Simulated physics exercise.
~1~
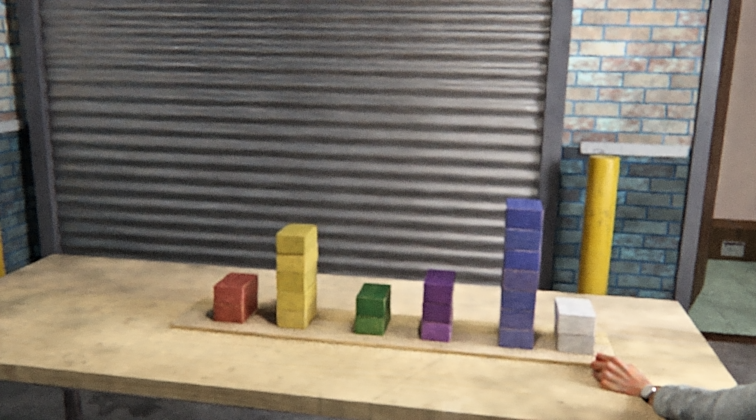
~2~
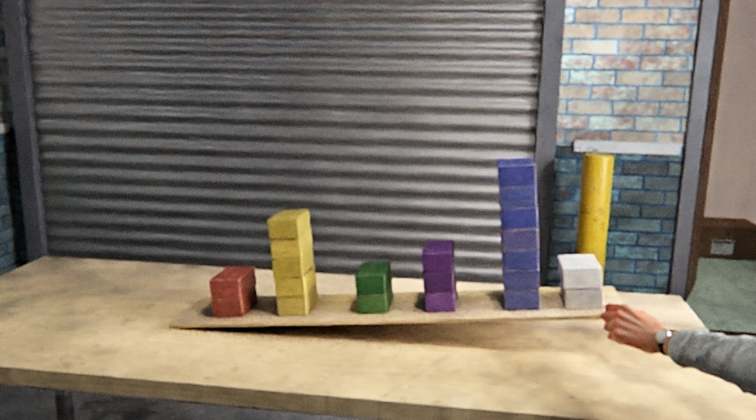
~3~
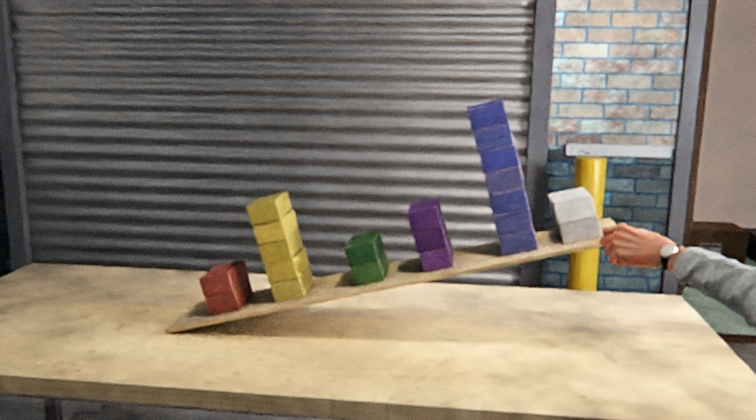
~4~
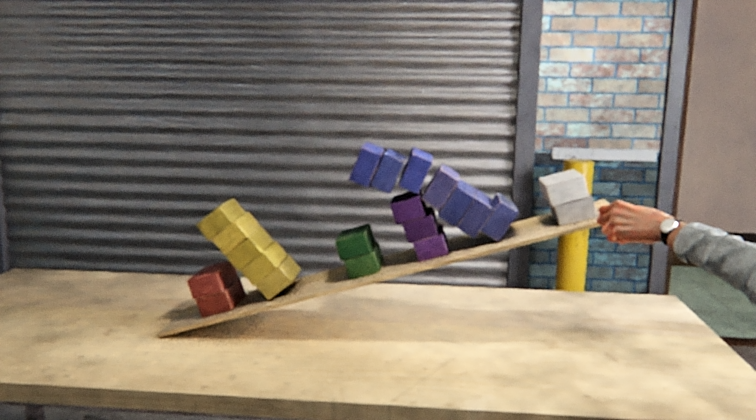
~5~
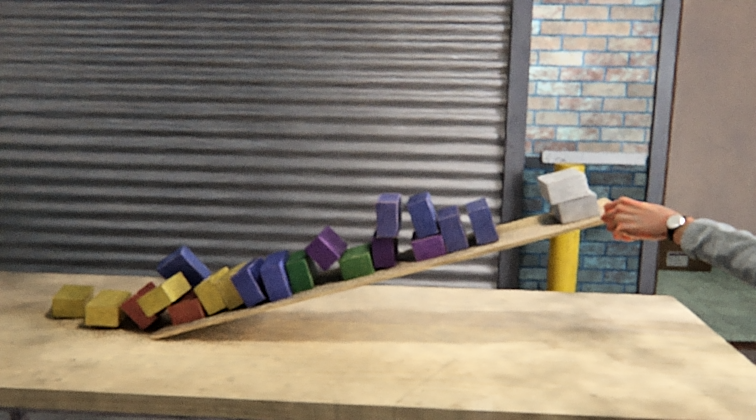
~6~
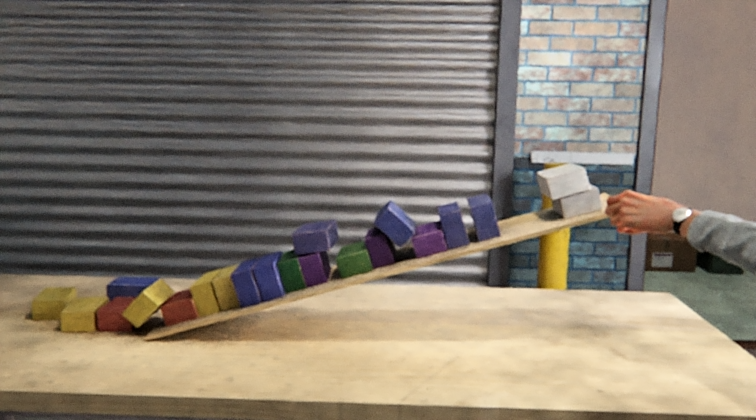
To begin with, six piles of toy blocks, red, yellow, green, purple, blue and white, stand in a row on a thin board lying on a wooden table before a metal shutter. A hand at the right lifts that end of the board, and the piles begin to lean left. As the slope steepens, the tall blue pile breaks apart and topples over the purple one, while the yellow pile tips towards the red. Blocks then tumble and slide down the board, some spilling onto the table. Finally the hand holds the board sloped, with coloured blocks strewn along it and the white pair still stacked near the top.
